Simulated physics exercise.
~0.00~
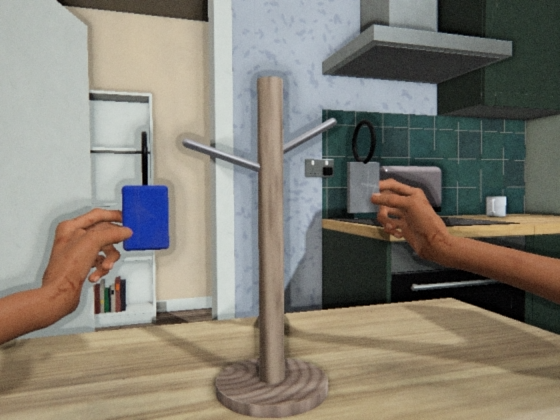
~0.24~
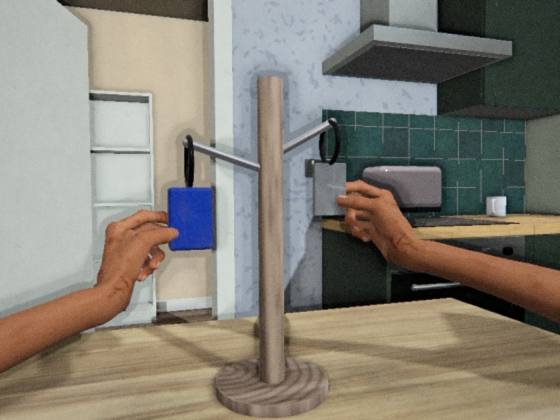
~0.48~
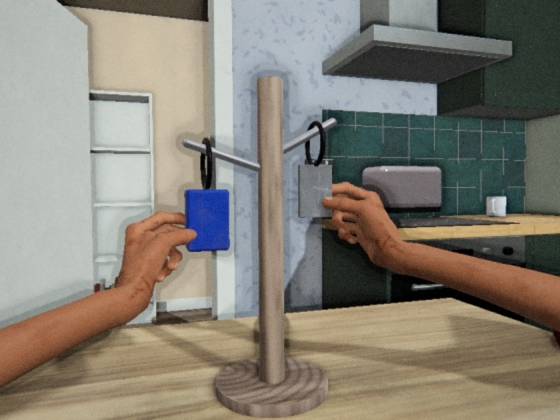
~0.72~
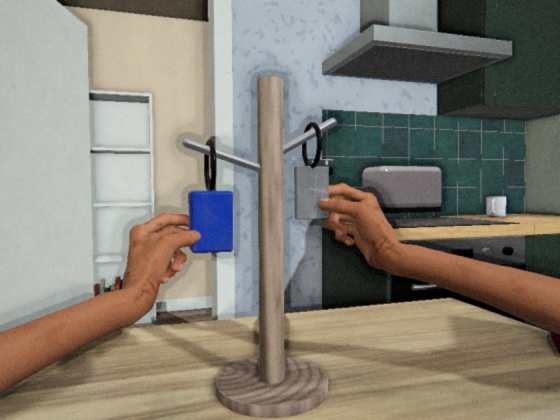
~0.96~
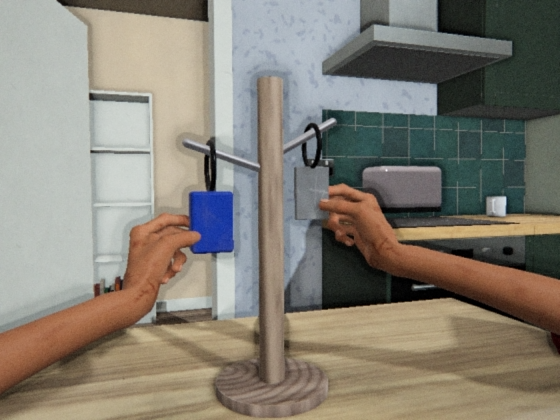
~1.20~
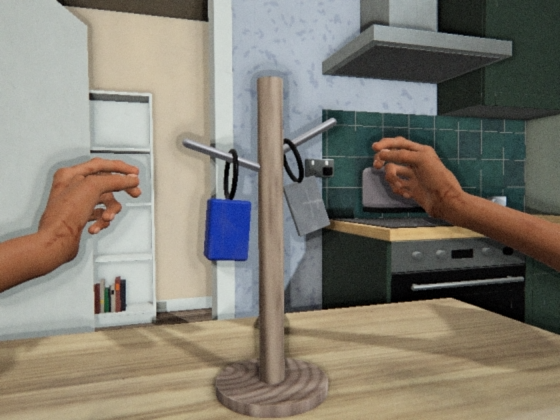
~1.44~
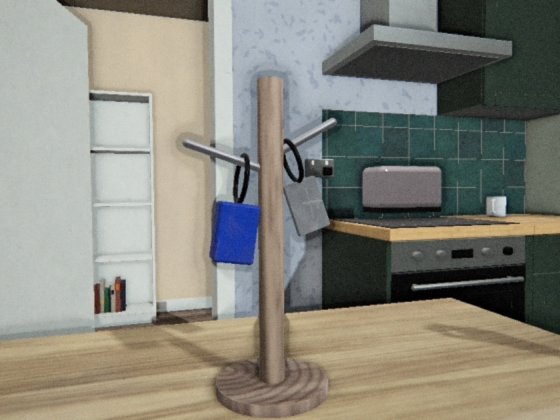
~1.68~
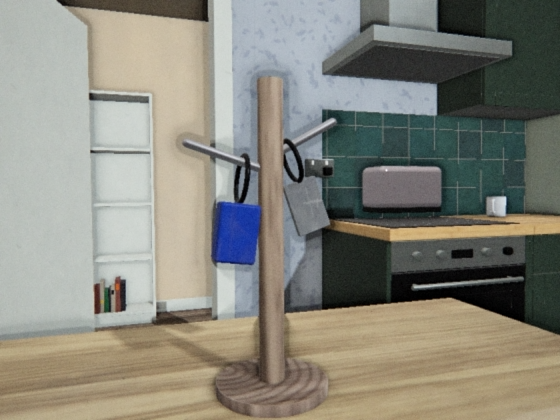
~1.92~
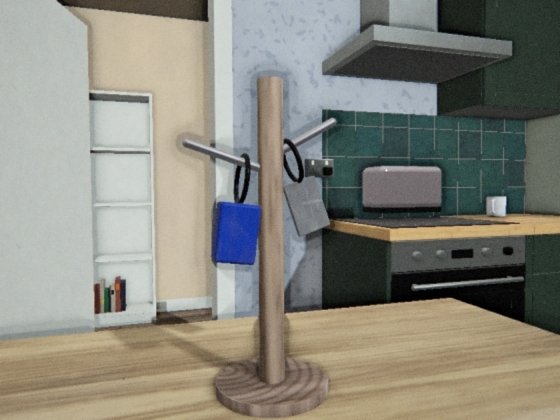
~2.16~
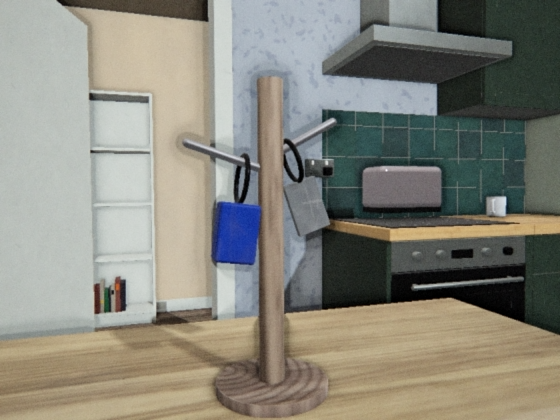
A blue pouch and a grey tag, each with a black loop, are carried by two hands toward a wooden peg stand on a table in a kitchen. The left hand moves the pouch right while the other brings the tag left, until both loops sit over the stand's angled metal pegs. The hands hold still briefly, then let go and draw back out of view. Released, both items shift inward toward the post, and the grey tag tilts. They settle and stay hanging motionless on their pegs, one on either side of the post.
